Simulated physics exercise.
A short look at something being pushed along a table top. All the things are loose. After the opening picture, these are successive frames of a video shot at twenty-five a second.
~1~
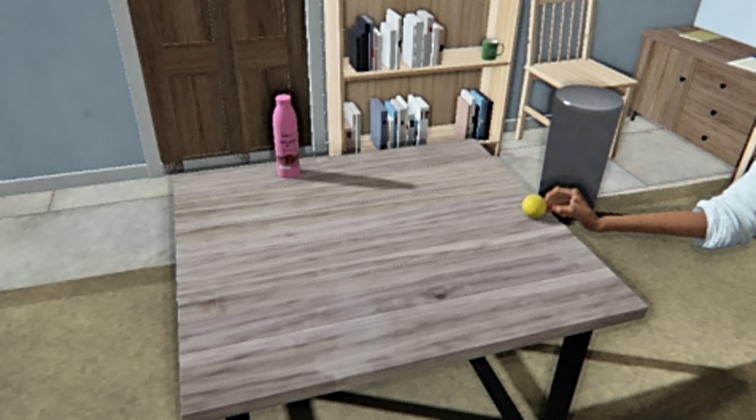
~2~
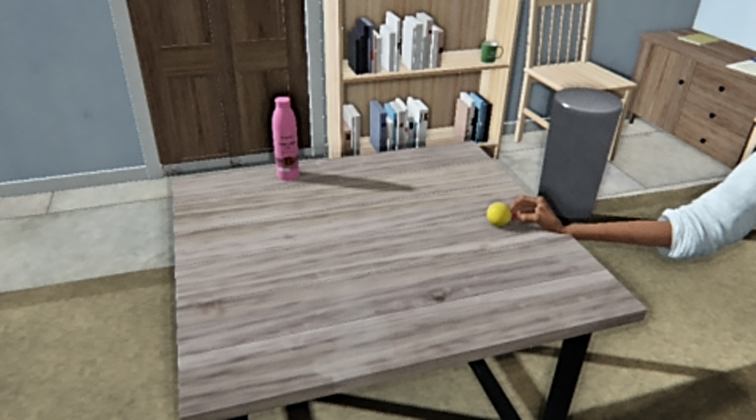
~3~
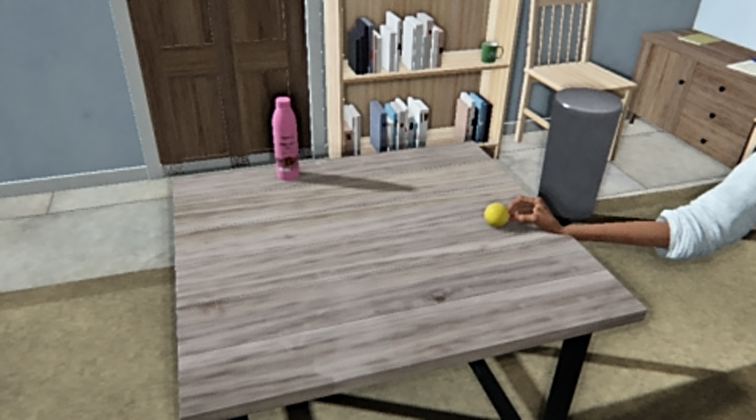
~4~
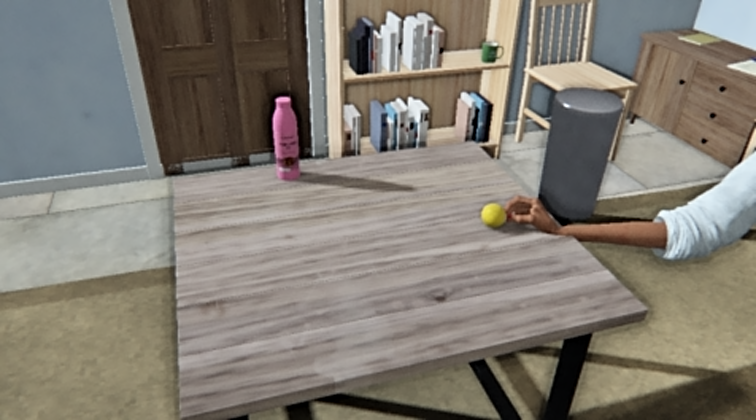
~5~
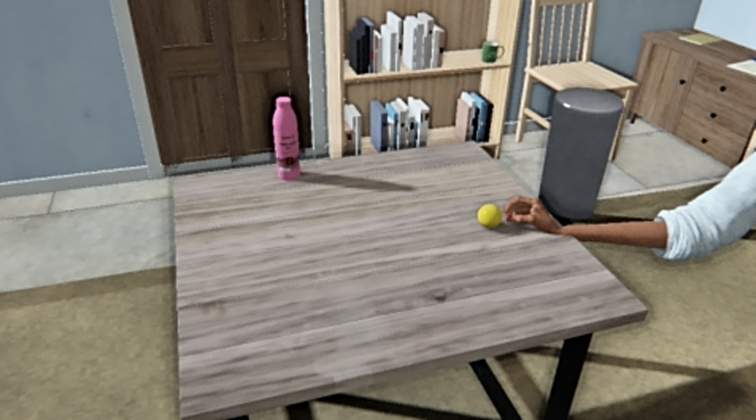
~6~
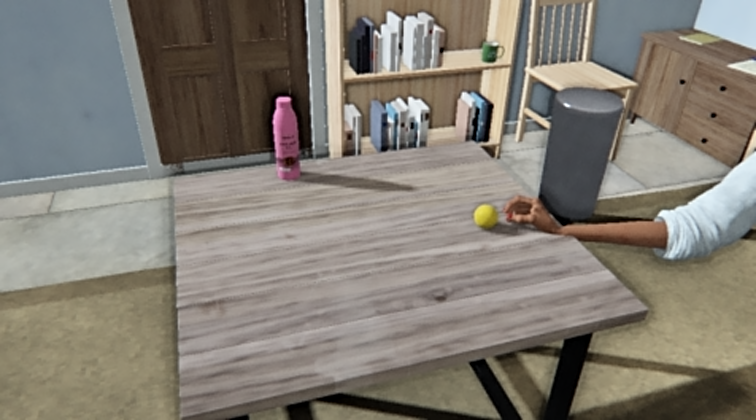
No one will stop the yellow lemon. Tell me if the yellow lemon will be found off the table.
The yellow lemon is still on the table.
Then, 0.30 s past the last view, yellow lemon displaced about its own width near (460, 222).
Then, 0.70 s past the last view, yellow lemon displaced well along near (430, 226).
Then, 1.30 s past the last view, yellow lemon displaced well along near (400, 231).
Finally, moved from the start, yellow lemon. Final places as the last picture's camera would see them, yellow lemon near (388, 233).
